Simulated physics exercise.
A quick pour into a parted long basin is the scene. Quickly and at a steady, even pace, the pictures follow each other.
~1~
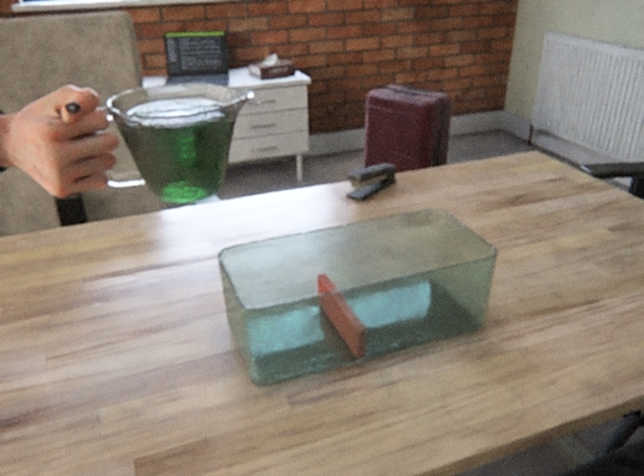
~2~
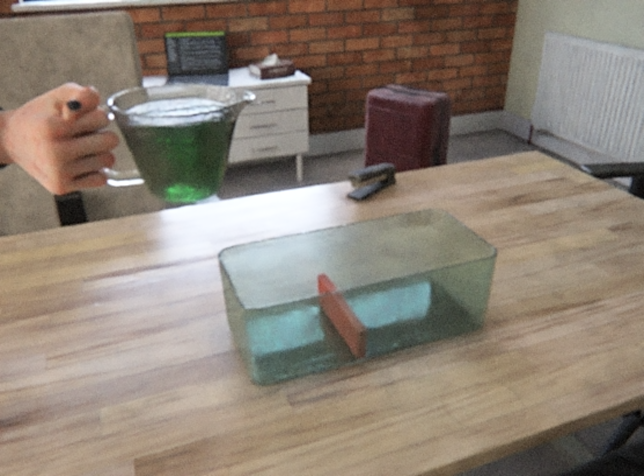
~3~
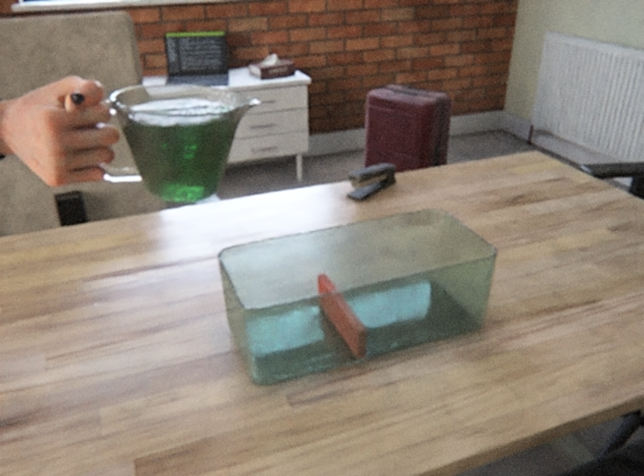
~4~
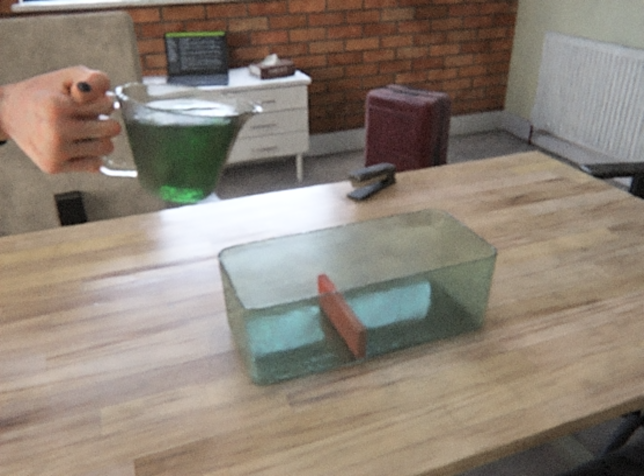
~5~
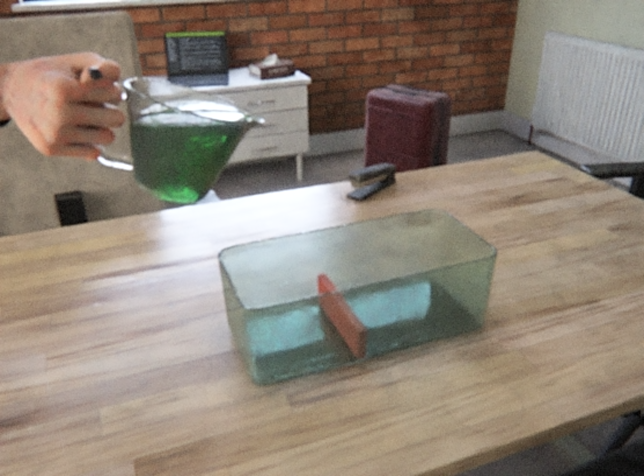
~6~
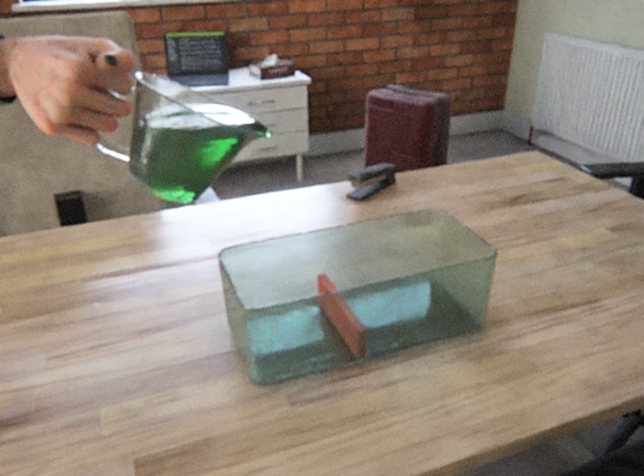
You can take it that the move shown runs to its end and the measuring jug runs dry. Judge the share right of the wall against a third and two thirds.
Lower than a third.
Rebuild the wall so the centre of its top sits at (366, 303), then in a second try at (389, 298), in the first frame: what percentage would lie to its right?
Try 1: About 15 percent; try 2: About 20 percent.
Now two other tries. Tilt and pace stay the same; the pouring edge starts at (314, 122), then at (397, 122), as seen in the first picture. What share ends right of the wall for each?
It comes out at around 70 percent and then around 95 percent.
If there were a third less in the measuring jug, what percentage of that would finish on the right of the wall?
Estimated share: Around 5 %.
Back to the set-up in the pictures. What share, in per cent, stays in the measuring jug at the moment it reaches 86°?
40 per cent or so.
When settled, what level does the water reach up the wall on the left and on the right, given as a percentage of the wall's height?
On the left it is 60 per cent, on the right 0.
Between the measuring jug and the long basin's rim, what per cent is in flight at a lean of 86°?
Around 35 %.
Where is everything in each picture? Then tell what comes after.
The first frame shows tilt 0°; pouring edge (253, 93); surface from (118, 119) to (234, 107); the long basin's rim runs from (229, 280) to (469, 231); the wall's top is at (340, 300).
The second frame shows tilt 1°; pouring edge (254, 95); surface from (118, 118) to (234, 107).
The third frame shows tilt 5°; pouring edge (257, 100); surface from (120, 116) to (236, 109).
The fourth frame shows tilt 11°; pouring edge (261, 108); surface from (125, 116) to (241, 111).
The fifth frame shows tilt 20°; pouring edge (265, 120); surface from (132, 120) to (251, 113).
The sixth frame shows tilt 30°; pouring edge (267, 134); surface from (134, 124) to (259, 126); 3 per cent is over the edge.
A moment on, the tilt is 86° and 38 per cent is still to pour, 28 is left of the wall and 1 right of it.
Next, the tilt is 101° and 3 per cent is still to pour, 81 is left of the wall and 2 right of it.
Then the tilt is 101° and 0 per cent is still to pour, 88 is left of the wall and 5 right of it.
Later the tilt is 101° and 0 per cent is still to pour, 88 is left of the wall and 6 right of it.
Finally, 88 per cent lies left of the wall, 6 right of it and 6 outside.
